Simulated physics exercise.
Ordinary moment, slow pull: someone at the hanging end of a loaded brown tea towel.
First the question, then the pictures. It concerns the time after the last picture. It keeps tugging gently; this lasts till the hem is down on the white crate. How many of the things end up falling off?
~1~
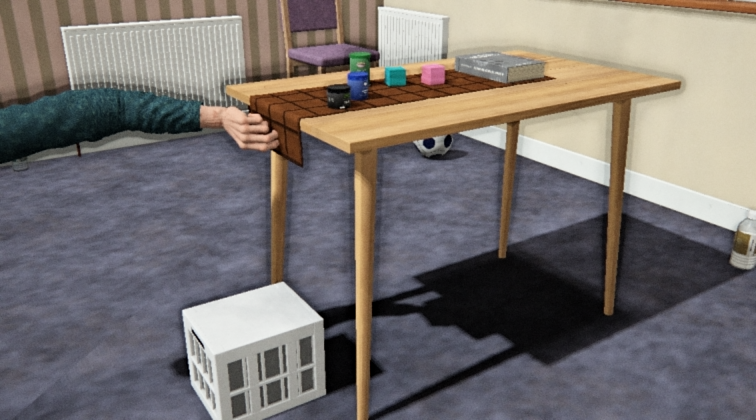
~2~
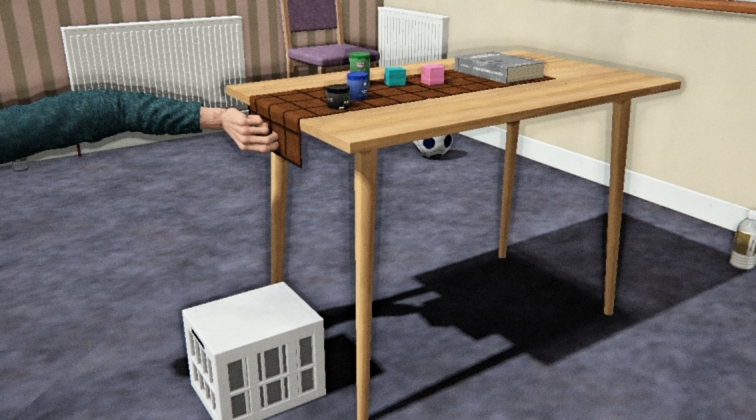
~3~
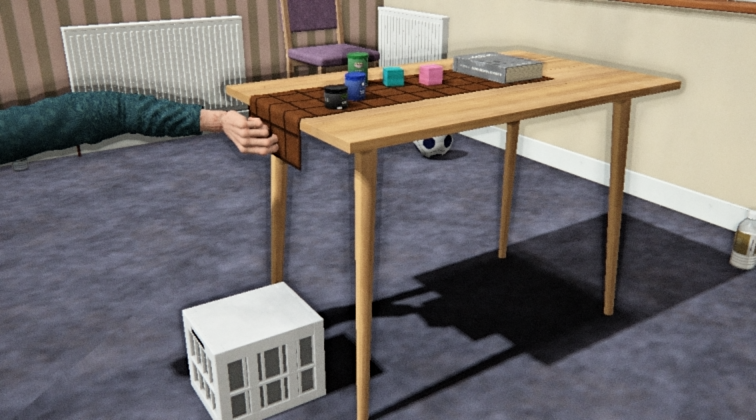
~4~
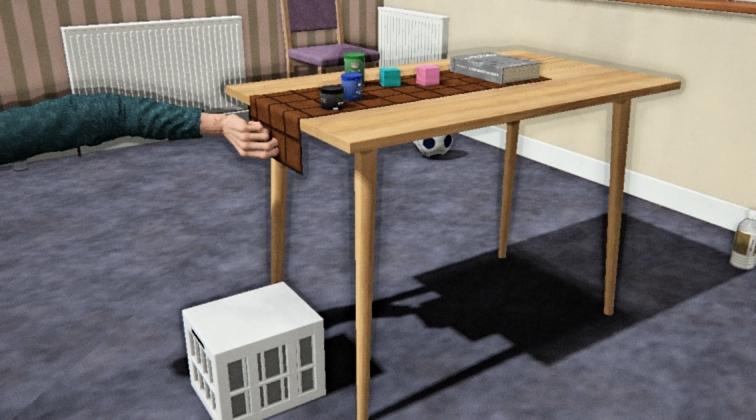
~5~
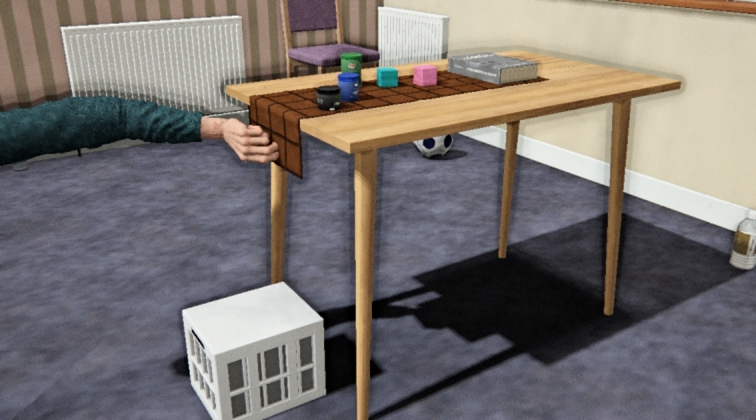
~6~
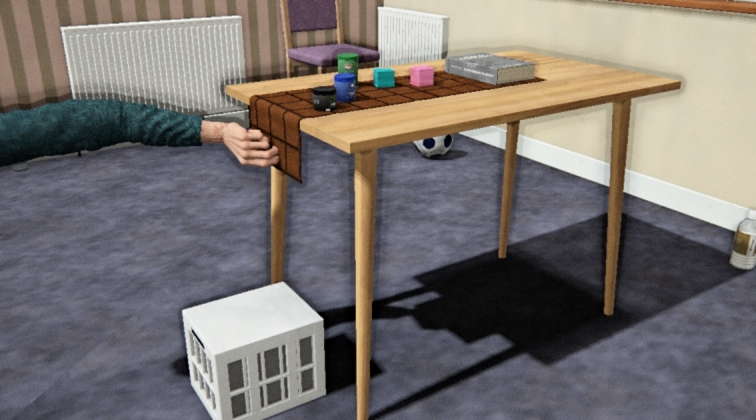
From here the drop count reads four, plain and simple.
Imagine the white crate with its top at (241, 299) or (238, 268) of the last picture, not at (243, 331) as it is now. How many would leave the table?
Over the edge go 3 and 2.
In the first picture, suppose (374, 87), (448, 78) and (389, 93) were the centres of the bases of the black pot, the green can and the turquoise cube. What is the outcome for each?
The black pot is carried off; the green can survives; the turquoise cube comes down.
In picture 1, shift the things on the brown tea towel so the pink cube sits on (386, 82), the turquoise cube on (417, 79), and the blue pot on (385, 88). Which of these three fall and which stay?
Here's what happens: The pink cube leaves its perch, the turquoise cube remains aboard, the blue pot leaves its perch.
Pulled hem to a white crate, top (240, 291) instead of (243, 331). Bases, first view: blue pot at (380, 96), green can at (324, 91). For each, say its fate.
Blue pot is gone, green can is gone.
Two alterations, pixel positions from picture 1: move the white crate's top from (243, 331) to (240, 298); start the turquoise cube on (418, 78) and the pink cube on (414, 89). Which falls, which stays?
Result: Turquoise cube still there, pink cube still there.
Early on, hem near (278, 249); black pot and blue pot gone.
Midway, hem on the crate; black pot, blue pot, green can and turquoise cube gone.
Finally, hem on the crate; black pot, blue pot, green can and turquoise cube gone. Over the edge go four.
